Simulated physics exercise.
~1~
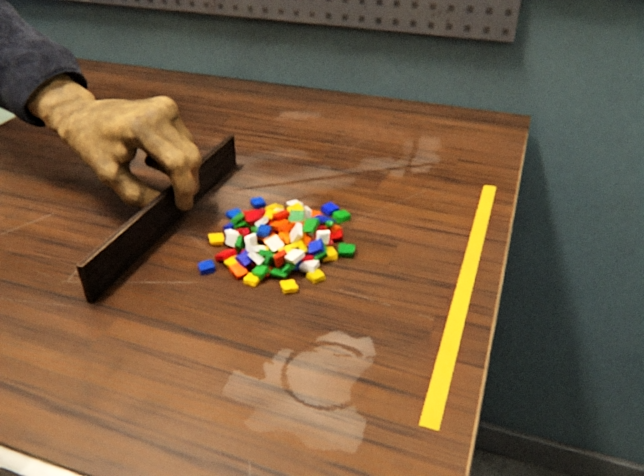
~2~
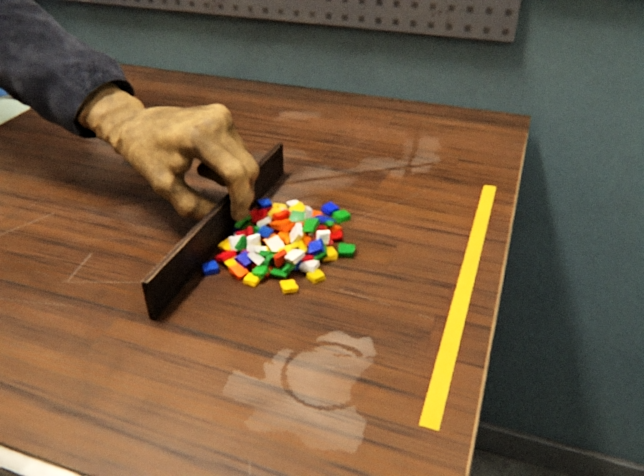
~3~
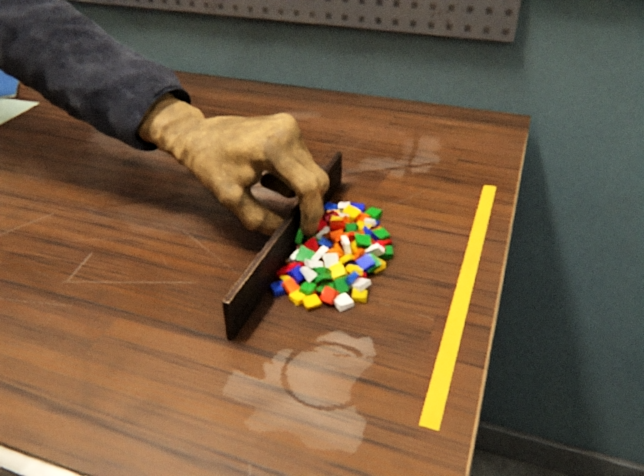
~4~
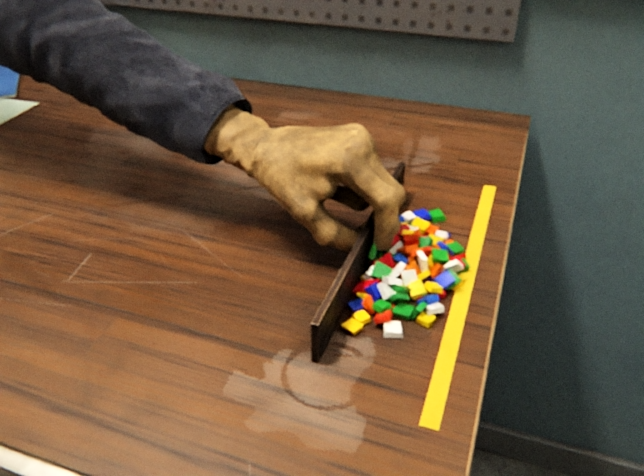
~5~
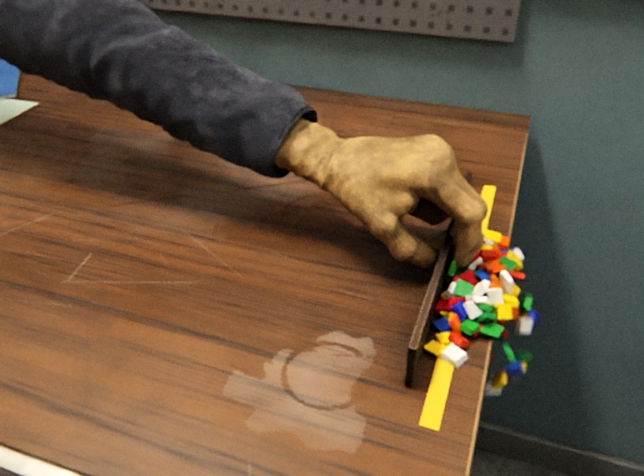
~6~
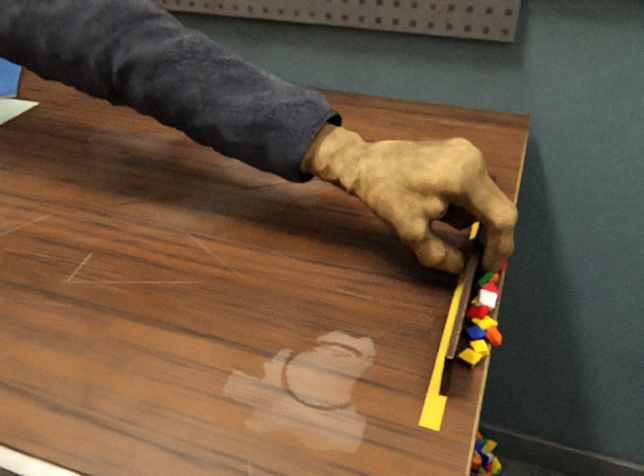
A gloved hand swept a heap of small colourful tiles rightward across a wooden table with an upright strip of wood, sending them past the yellow tape until most had dropped over the edge and only a few remained beside the strip.
